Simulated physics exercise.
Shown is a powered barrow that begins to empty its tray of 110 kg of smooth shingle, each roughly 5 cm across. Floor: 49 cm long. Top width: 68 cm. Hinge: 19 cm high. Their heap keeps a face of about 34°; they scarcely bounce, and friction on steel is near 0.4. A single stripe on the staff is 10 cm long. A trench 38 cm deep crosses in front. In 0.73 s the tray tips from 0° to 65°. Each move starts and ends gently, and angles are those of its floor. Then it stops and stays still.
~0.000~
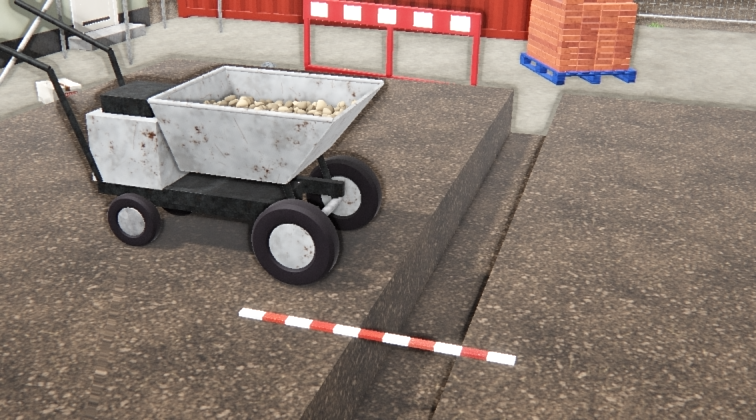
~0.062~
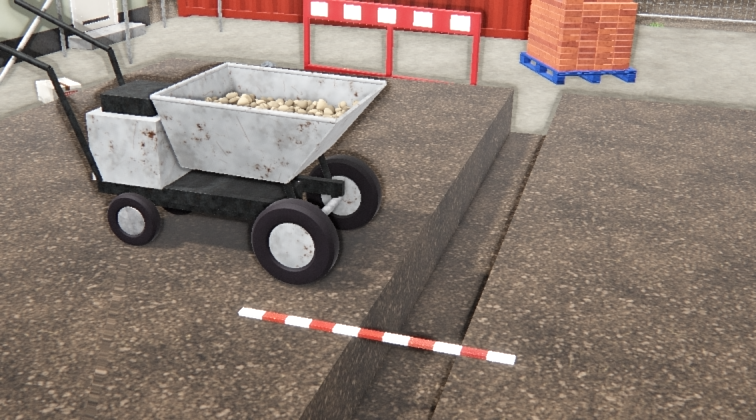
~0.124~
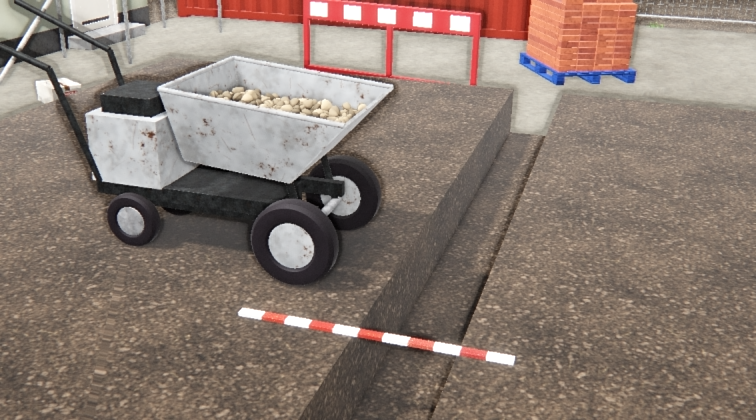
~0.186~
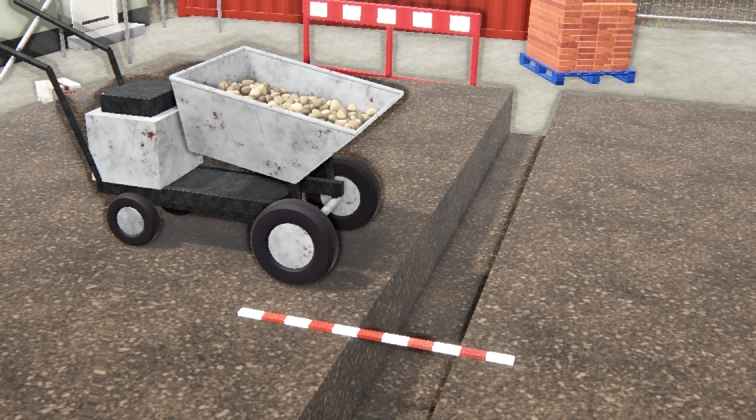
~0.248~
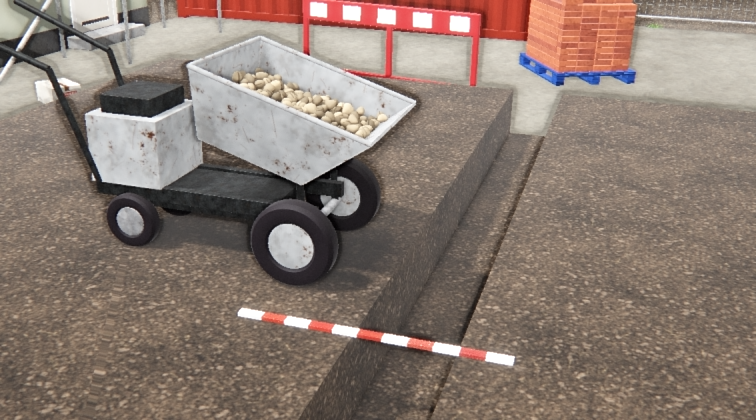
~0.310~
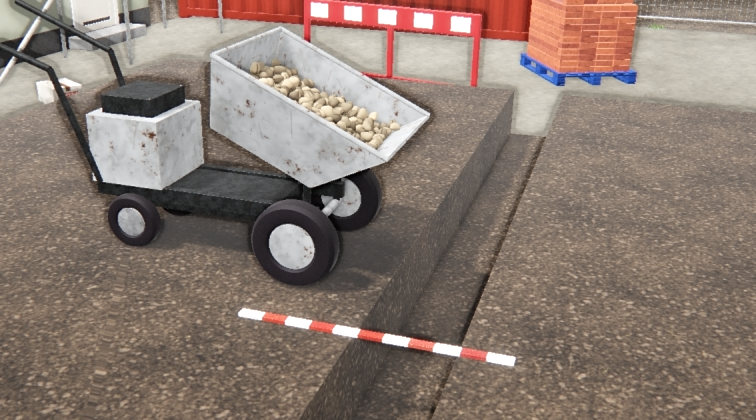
A grey, rust-flecked powered barrow holding pale rounded stones stands at the left of a brown gritty yard, seen from slightly above by a still camera. A narrow trench crosses to its right, with a red-and-white striped staff in front, and a red-and-white barrier and bricks on a blue pallet behind. The tray, level at first, gradually tilts down towards the right, its rear rising, while the wheels stay put.
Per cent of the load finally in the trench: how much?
Approx. 48 %.
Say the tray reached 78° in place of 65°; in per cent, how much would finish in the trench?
In that case some 45 per cent.
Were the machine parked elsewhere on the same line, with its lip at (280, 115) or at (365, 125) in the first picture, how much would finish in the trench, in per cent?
From the first spot near 90, from the second near 25 per cent.
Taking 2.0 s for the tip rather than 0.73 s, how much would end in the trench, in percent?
Close to 70 per cent then.
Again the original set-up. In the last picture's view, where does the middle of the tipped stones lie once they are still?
Their centre sits close to (499, 280).
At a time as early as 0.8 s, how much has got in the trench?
10 per cent, give or take.
After 0.6 s the floor is at 55°; 100 % in the tray; the foremost stones are at (412, 201).
After 0.8 s the floor is at 65°; 82 % in the tray, 12 % in the trench, 6 % past the trench; the foremost stones are at (504, 275).
After 1.2 s the floor is at 65°; 33 % in the tray, 17 % in the trench, 49 % past the trench; the foremost stones are at (668, 319).
After 3.1 s the floor is at 65°; 0 % in the tray, 48 % in the trench, 52 % past the trench; the foremost stones are past the picture's edge.
